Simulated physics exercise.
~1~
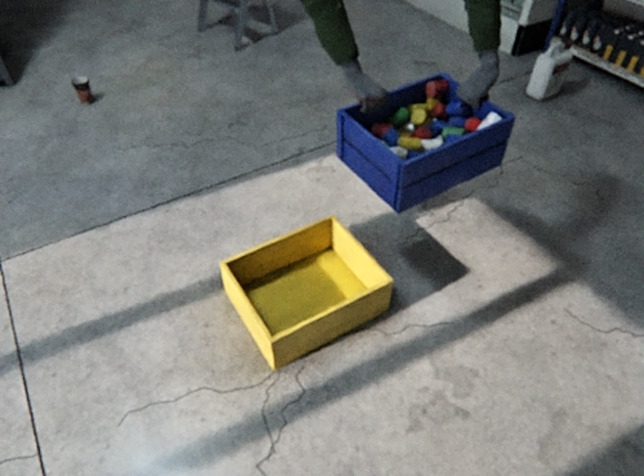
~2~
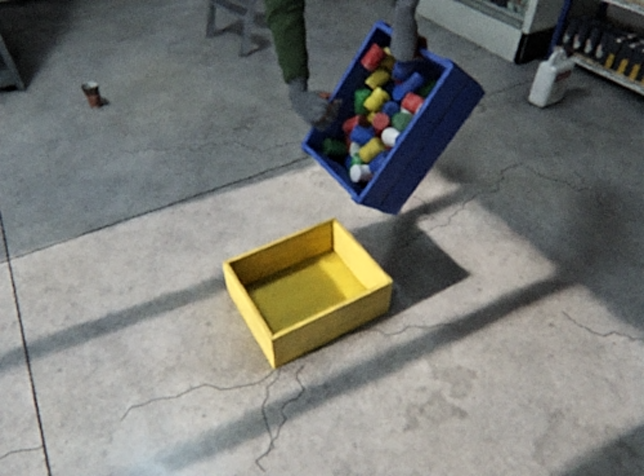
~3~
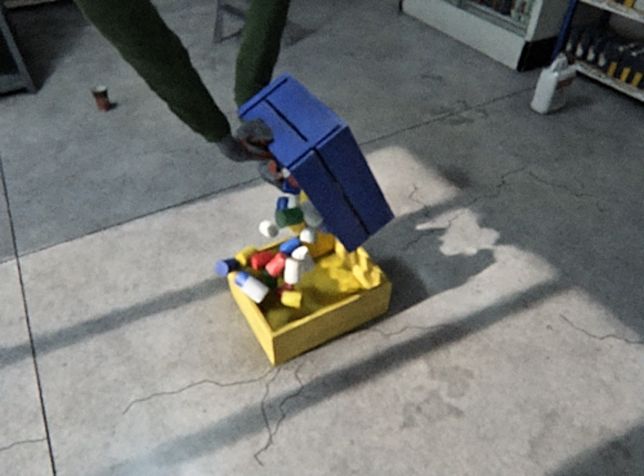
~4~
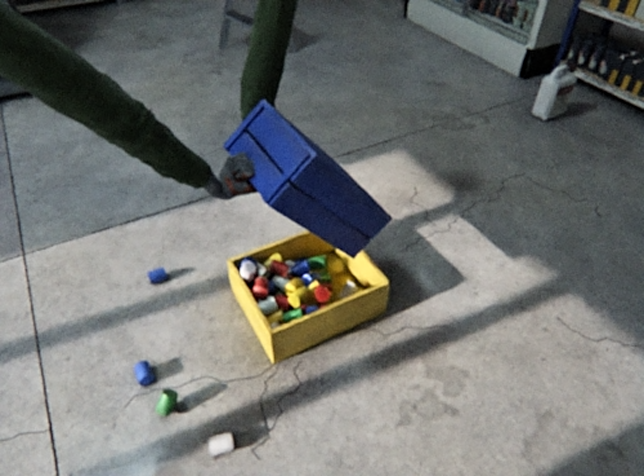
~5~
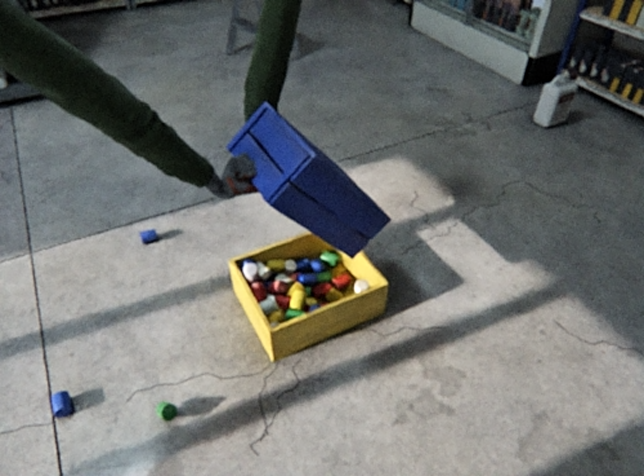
On a cracked concrete floor crossed by bands of shadow, two gloved hands hold a blue tote full of small colourful jars above an empty yellow box. The hands tip the tote steeply to the left, and the jars slide toward its lower edge. As it turns almost upside down, they pour out in a bunch and tumble into the box. Several miss and scatter across the floor to the left. The tote stops, still tilted over the box, which ends up full of jars, while a few blue and green strays lie on the concrete.
